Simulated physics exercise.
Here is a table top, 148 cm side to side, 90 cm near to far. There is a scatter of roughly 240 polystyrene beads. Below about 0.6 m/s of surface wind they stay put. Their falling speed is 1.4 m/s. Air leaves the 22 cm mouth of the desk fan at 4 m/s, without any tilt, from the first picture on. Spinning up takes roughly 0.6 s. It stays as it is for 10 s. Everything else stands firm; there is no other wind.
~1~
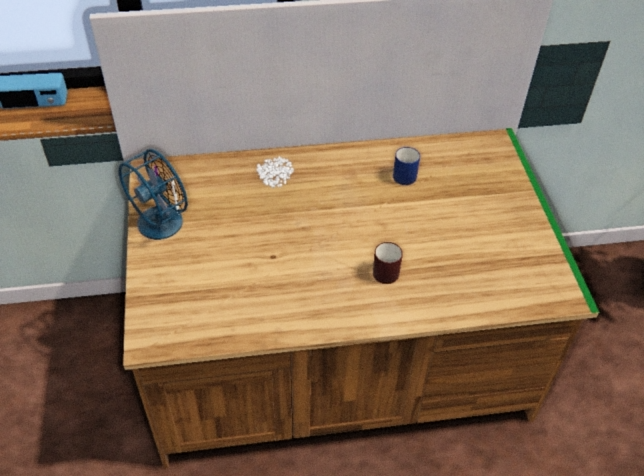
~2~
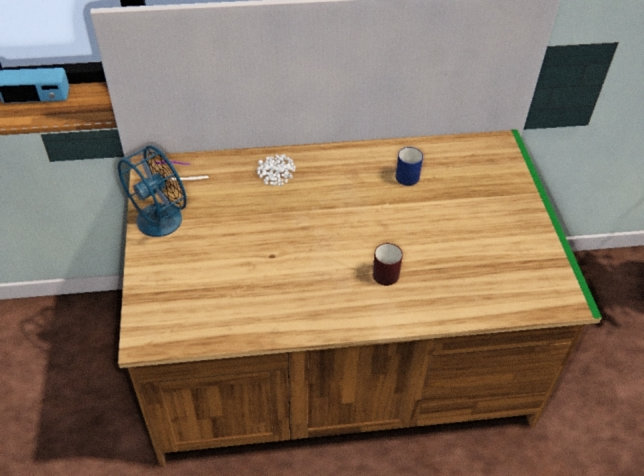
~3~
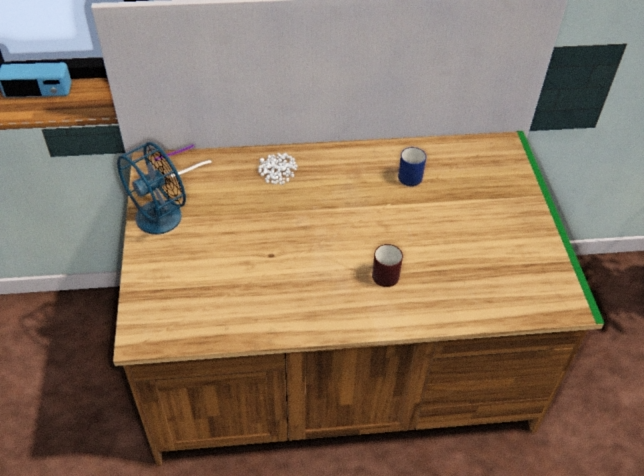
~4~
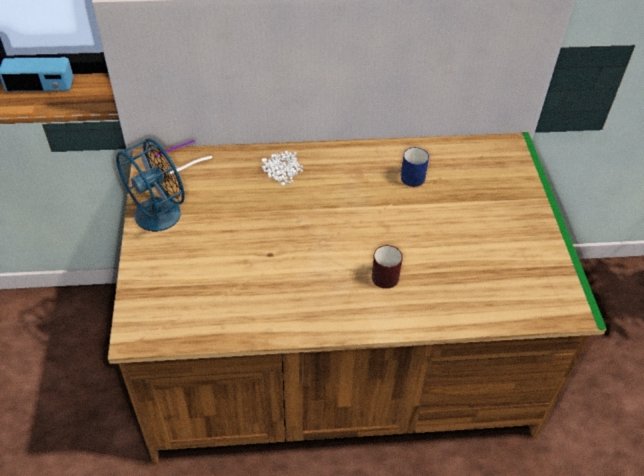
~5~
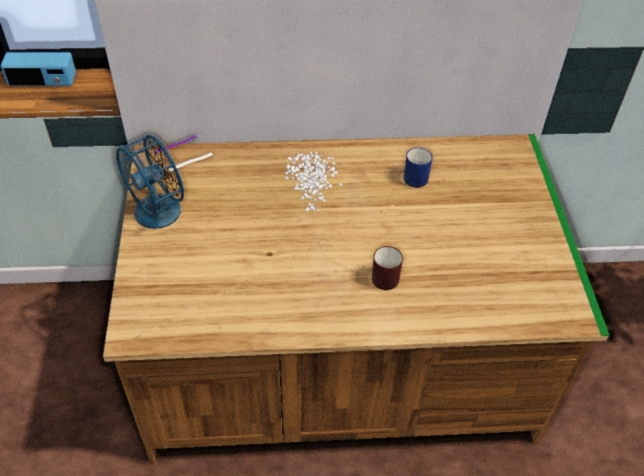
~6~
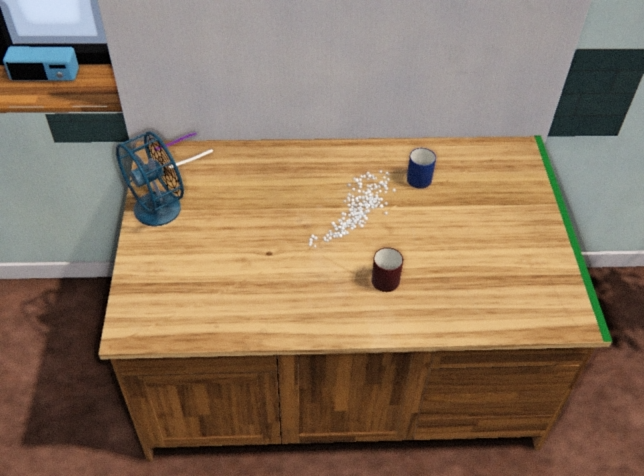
The clip shows a blue desk fan, two mugs and a pile of small white beads on a wooden table; the beads sit still at first, then spread and slide rightward across the tabletop, away from the fan.
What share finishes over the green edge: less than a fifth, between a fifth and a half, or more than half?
By then under a fifth are over the green edge.
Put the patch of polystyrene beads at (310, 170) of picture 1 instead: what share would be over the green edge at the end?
In that case some 10 per cent.
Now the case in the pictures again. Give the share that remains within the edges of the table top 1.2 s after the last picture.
About 100 %.
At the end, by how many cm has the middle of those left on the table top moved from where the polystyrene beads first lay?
About 45 cm.
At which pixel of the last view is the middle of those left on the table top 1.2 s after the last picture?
At about (365, 242).
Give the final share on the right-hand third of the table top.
Near 10 %.
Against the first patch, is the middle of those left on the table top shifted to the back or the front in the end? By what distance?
To the front, by about 40 cm.
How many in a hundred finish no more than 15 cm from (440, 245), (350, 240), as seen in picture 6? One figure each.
In turn about 20 %, 60 %.
Then, 1.2 s after the last picture the count stands so, 0 % are over the green edge; the middle of those still in play is near (365, 242).
Then, 2.4 s after the last picture the count stands so, 2 % are over the green edge; the middle of those still in play is near (370, 245).
Then, 4.7 s after the last picture the count stands so, 5 % are over the green edge; the middle of those still in play is near (370, 245).
Then, 9.2 s after the last picture, at the end, 8 % are over the green edge; the middle of those still in play is near (364, 246).
